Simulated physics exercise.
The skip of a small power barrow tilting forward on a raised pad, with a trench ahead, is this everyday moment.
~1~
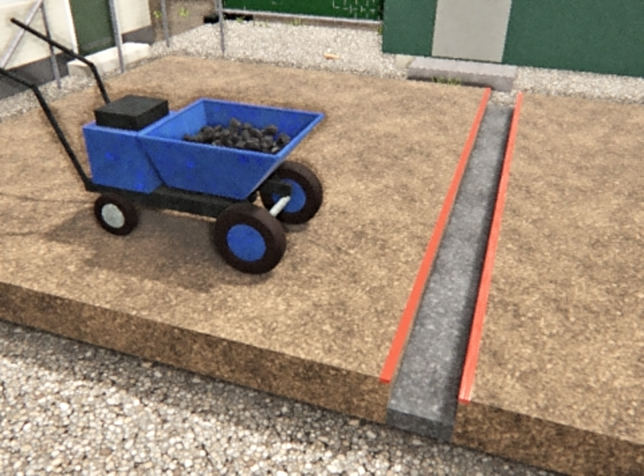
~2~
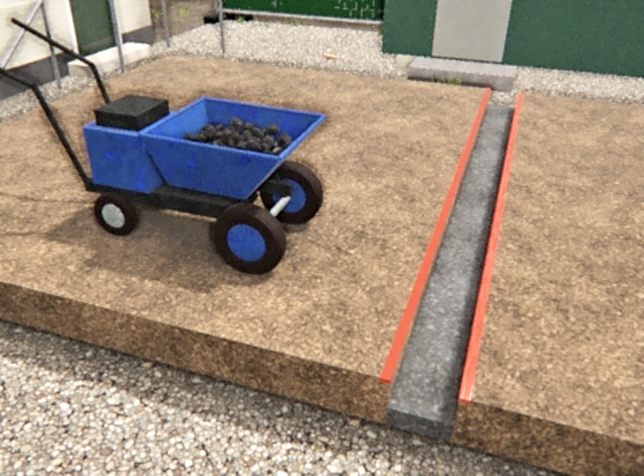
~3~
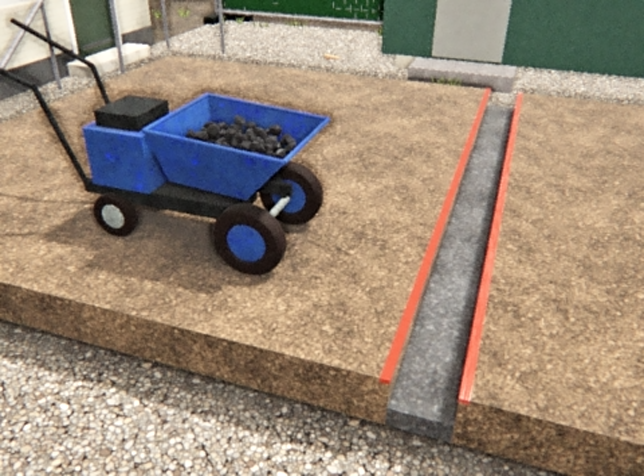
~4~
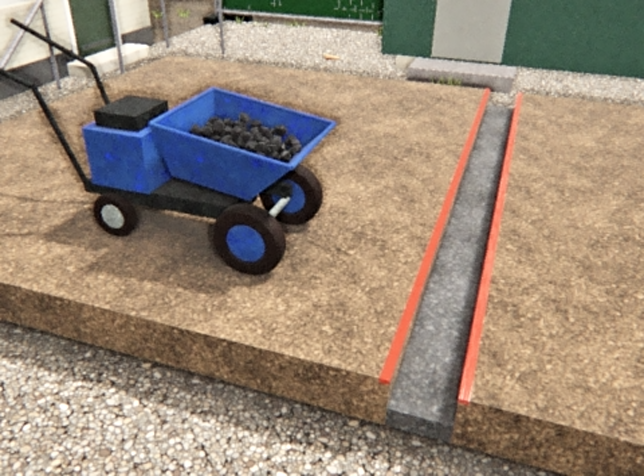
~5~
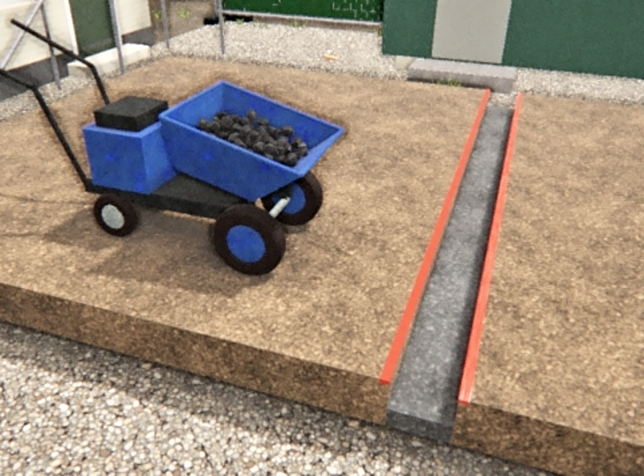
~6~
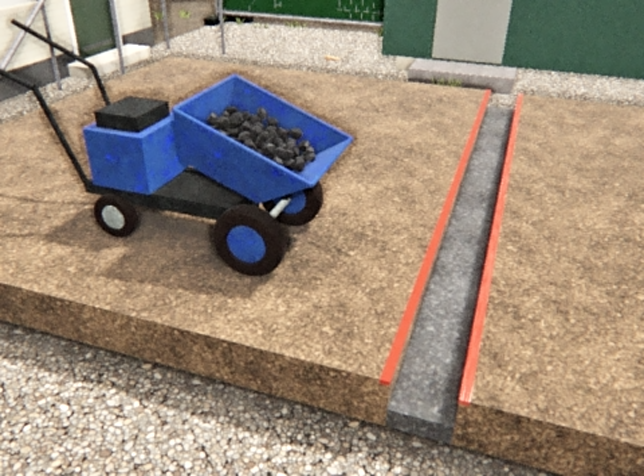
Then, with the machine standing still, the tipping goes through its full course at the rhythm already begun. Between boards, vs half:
I predict the trench will fail to catch most of it.
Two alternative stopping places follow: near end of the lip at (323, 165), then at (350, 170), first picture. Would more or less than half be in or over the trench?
Well, the first try gives the bigger portion, and the second gives the bigger portion.
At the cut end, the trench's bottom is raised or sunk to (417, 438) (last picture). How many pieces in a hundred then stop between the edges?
Around 30 per cent.
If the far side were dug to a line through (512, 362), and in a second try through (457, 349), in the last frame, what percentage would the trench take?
Well, it'd be something like 30 per cent the first time and 30 per cent the second.
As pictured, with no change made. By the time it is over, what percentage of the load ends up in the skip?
It works out to some 25 percent.
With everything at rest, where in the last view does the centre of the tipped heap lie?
Close to (401, 264) in the last picture.
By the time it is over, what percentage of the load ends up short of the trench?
Roughly 55 in a hundred.
Just after the last frame, skip tipped steeply; every one in the skip.
A moment on, skip tipped right over; the larger part in the skip; about a tenth short of the trench.
Further on, skip tipped right over; roughly a quarter in the skip; roughly half short of the trench; about a tenth in or heaped over the trench.
When it is over, skip tipped right over; roughly a quarter in the skip; roughly half short of the trench; roughly a quarter in or heaped over the trench; not one beyond it.
